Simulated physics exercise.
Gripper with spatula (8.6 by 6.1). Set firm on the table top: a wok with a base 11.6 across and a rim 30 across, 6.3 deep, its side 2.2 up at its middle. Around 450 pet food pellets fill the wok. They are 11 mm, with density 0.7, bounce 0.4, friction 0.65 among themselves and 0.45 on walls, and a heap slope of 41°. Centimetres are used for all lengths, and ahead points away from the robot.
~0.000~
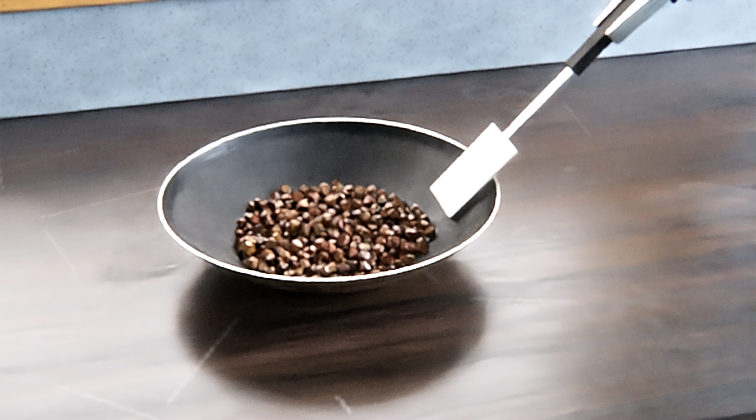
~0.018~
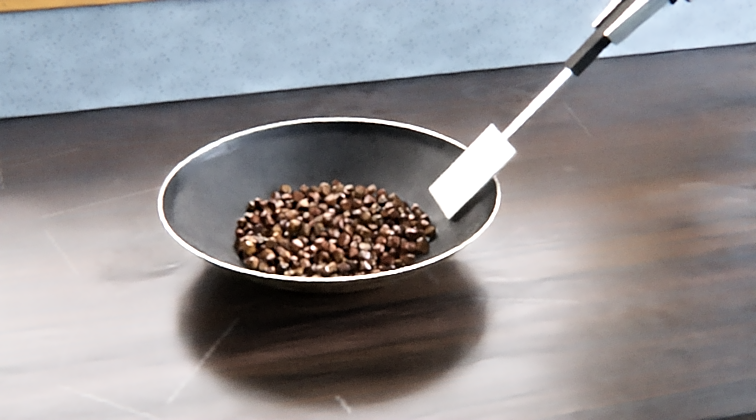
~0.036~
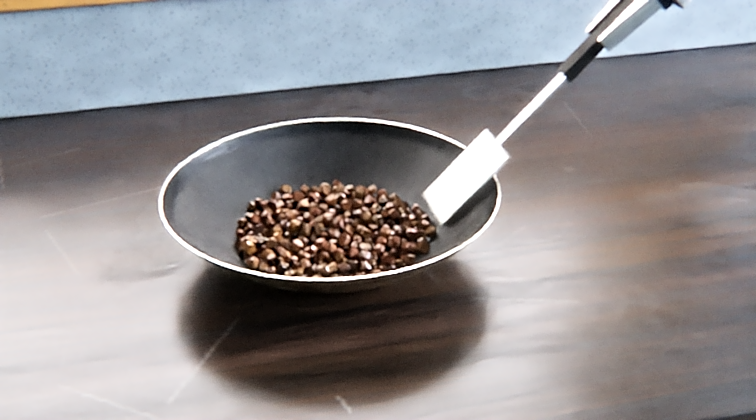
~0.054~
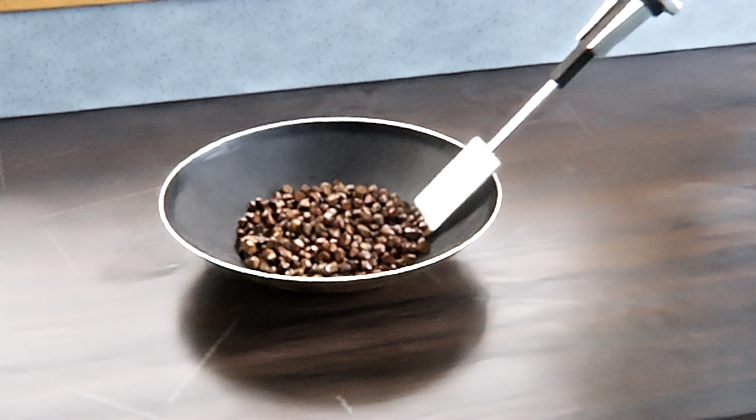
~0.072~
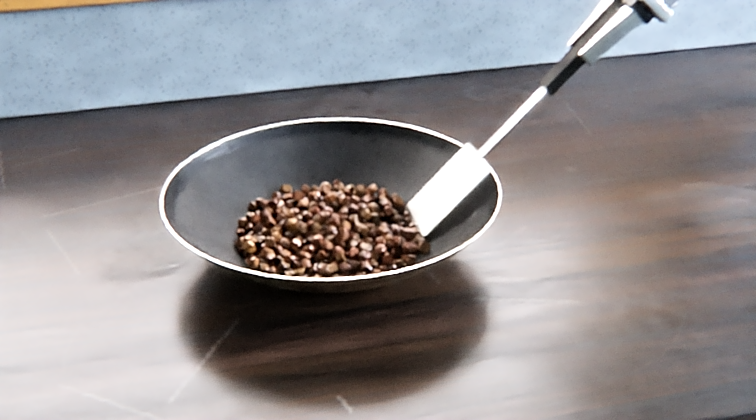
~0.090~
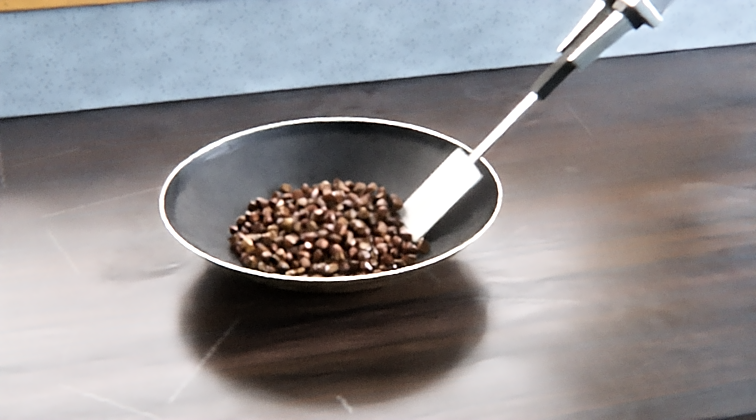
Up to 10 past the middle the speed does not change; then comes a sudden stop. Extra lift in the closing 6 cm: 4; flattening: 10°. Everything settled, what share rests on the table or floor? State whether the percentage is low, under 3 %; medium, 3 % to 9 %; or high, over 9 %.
The percentage is medium.
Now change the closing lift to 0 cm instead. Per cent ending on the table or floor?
Roughly 10 per cent.
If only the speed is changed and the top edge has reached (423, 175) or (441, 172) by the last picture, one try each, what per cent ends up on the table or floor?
Respectively, around 20 and 20 per cent.
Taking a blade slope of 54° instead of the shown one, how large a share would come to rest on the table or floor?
Roughly 10 per cent.
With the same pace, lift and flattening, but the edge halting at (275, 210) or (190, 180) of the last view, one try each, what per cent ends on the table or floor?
I'd say some 0 per cent, then some 20 per cent.
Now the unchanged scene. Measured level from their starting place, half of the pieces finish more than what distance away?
Somewhere about 5 centimetres, I'd say.
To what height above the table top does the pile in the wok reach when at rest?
It reaches roughly 7.0 cm.
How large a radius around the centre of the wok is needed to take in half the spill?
It's around 20 cm.
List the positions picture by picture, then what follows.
Spatula top edge at (505, 137), sloping 45°; upper third of the load around (330, 226), from x 240 to 430, top at y 185; 447 in the wok, in the first frame.
Spatula top edge at (504, 138), sloping 45°; upper third of the load around (330, 226), from x 240 to 430, top at y 185, in the second frame.
Spatula top edge at (497, 144), sloping 45°; upper third of the load around (331, 226), from x 240 to 430, top at y 185, in the third frame.
Spatula top edge at (488, 150), sloping 45°; upper third of the load around (331, 226), from x 240 to 430, top at y 185, in the fourth frame.
Spatula top edge at (479, 157), sloping 45°; upper third of the load around (331, 226), from x 240 to 425, top at y 185, in the fifth frame.
Spatula top edge at (470, 162), sloping 45°; upper third of the load around (323, 224), from x 235 to 425, top at y 185; 447 in the wok, in the sixth frame.
After 0.22 s, sloping 45°, highest piece 5 above the table; 447 in the wok.
After 0.35 s, sloping 42°, highest piece 7 above the table; 447 in the wok.
After 0.61 s, sloping 35°, highest piece 7 above the table; 421 in the wok, 21 on the table or floor, 5 on the blade or in flight.
After 1.66 s, sloping 35°, highest piece 7 above the table; 420 in the wok, 27 on the table or floor.
At rest, 420 in the wok, 27 on the table or floor. That is 6 % on the table or floor.
